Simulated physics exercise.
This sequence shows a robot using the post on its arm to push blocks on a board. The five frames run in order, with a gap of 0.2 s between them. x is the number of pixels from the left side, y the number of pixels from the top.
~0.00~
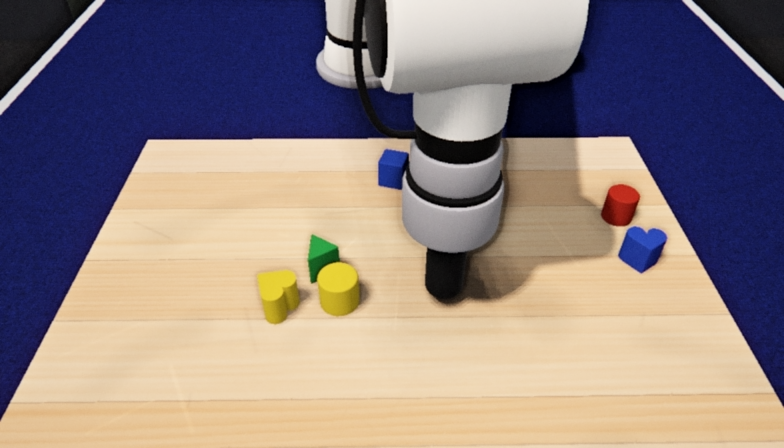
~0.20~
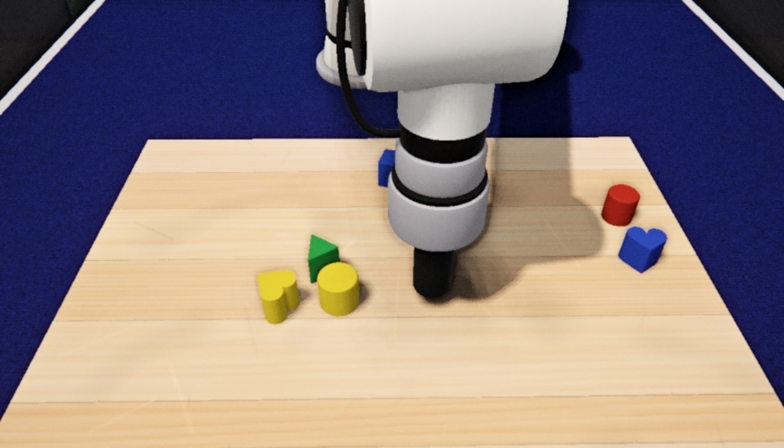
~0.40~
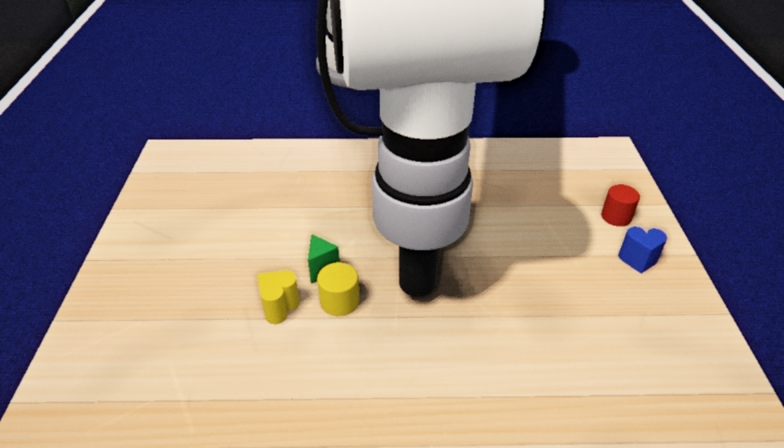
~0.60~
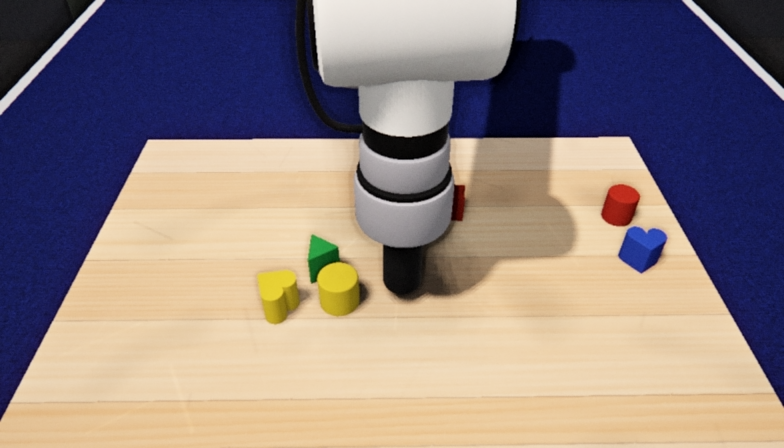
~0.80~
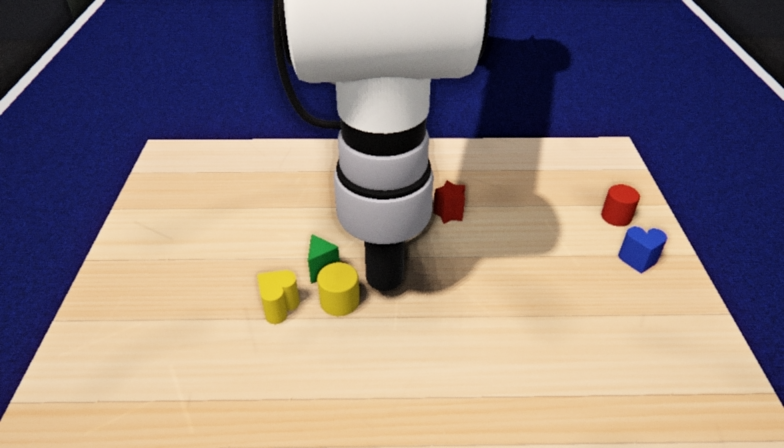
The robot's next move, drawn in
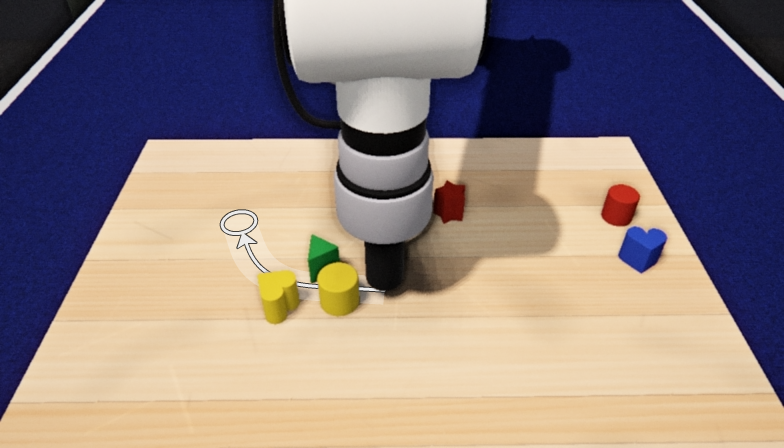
The robot arm slides its black post left across the board toward the yellow cylinder.
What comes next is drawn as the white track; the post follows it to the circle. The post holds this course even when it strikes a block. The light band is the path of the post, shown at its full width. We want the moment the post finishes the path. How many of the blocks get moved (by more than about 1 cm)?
Three or more blocks move more than 1 cm.
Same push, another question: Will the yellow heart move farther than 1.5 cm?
That would be a yes.
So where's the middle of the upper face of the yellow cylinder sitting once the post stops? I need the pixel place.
Most likely (288, 289).
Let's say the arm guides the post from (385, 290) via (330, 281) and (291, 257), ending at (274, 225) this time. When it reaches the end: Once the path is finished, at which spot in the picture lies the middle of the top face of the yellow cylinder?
Final place: (303, 281).
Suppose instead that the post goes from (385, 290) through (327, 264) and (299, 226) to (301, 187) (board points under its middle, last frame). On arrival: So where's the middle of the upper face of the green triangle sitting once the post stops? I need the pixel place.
The answer is (280, 233).
Drawn move, from (385, 290) over (313, 286) and (257, 264) to (239, 222).
On the path given first. One third of the way, post at (311, 275); yellow heart at (248, 287); green triangle at (306, 240), turned 25° clockwise; yellow cylinder at (289, 289).
Two thirds of the way, post at (255, 252); yellow heart at (247, 287); green triangle at (300, 238), turned 60° clockwise; yellow cylinder at (288, 289).
At the end, post at (236, 211); yellow heart at (247, 287); green triangle at (300, 238), turned 60° clockwise; yellow cylinder at (288, 289).
